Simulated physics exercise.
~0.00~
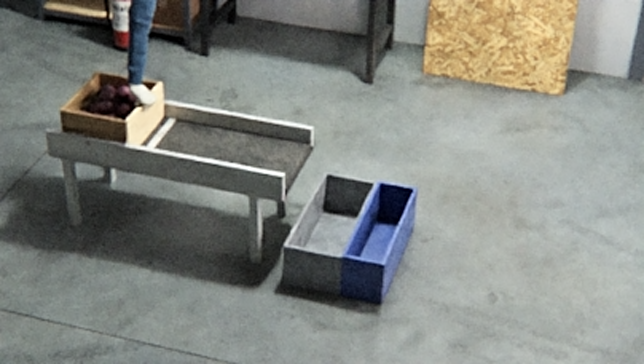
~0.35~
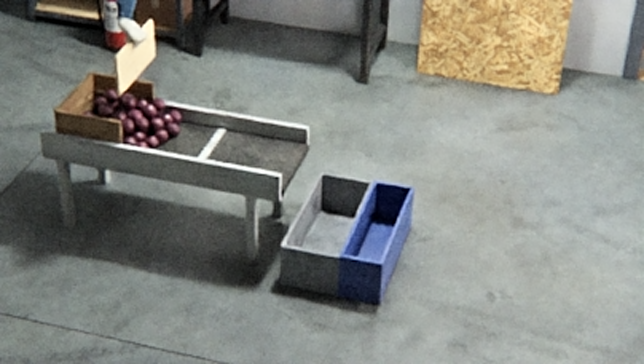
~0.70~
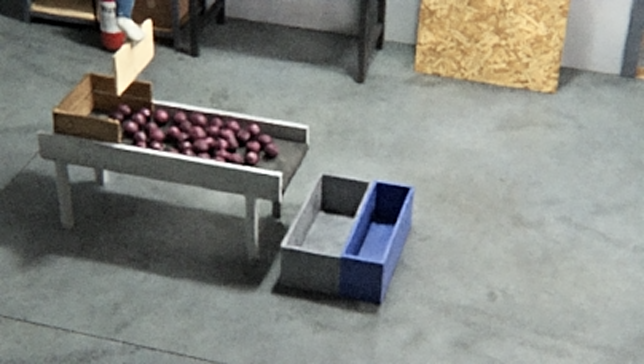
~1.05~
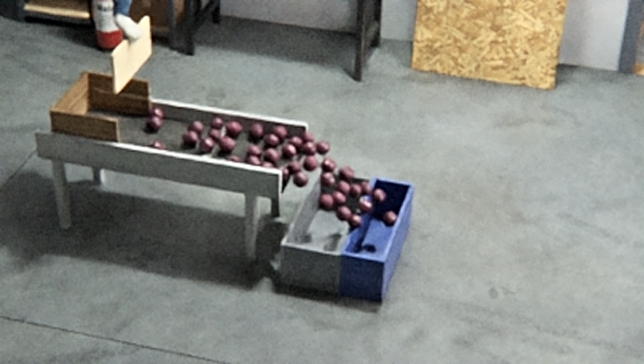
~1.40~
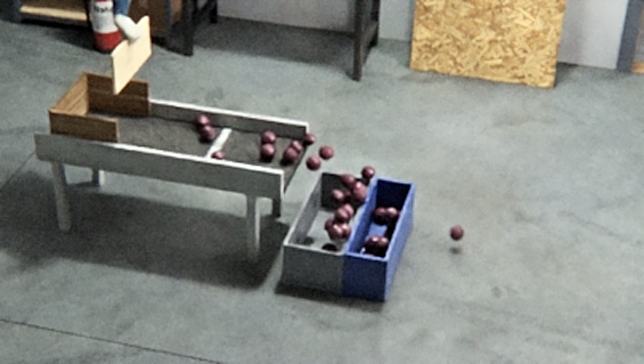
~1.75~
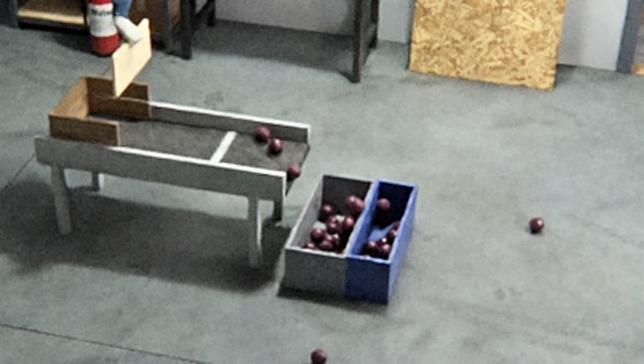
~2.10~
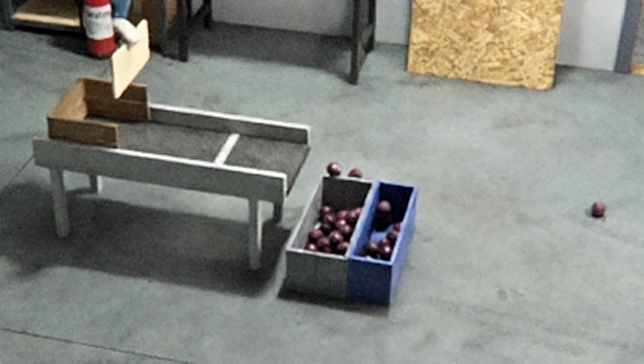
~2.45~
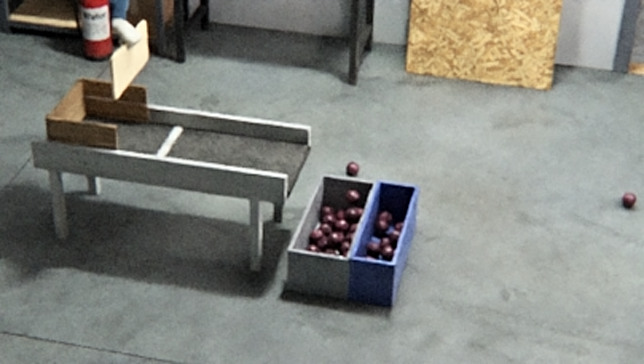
On a concrete floor, red onions ride a belt and drop mostly into the grey bin.
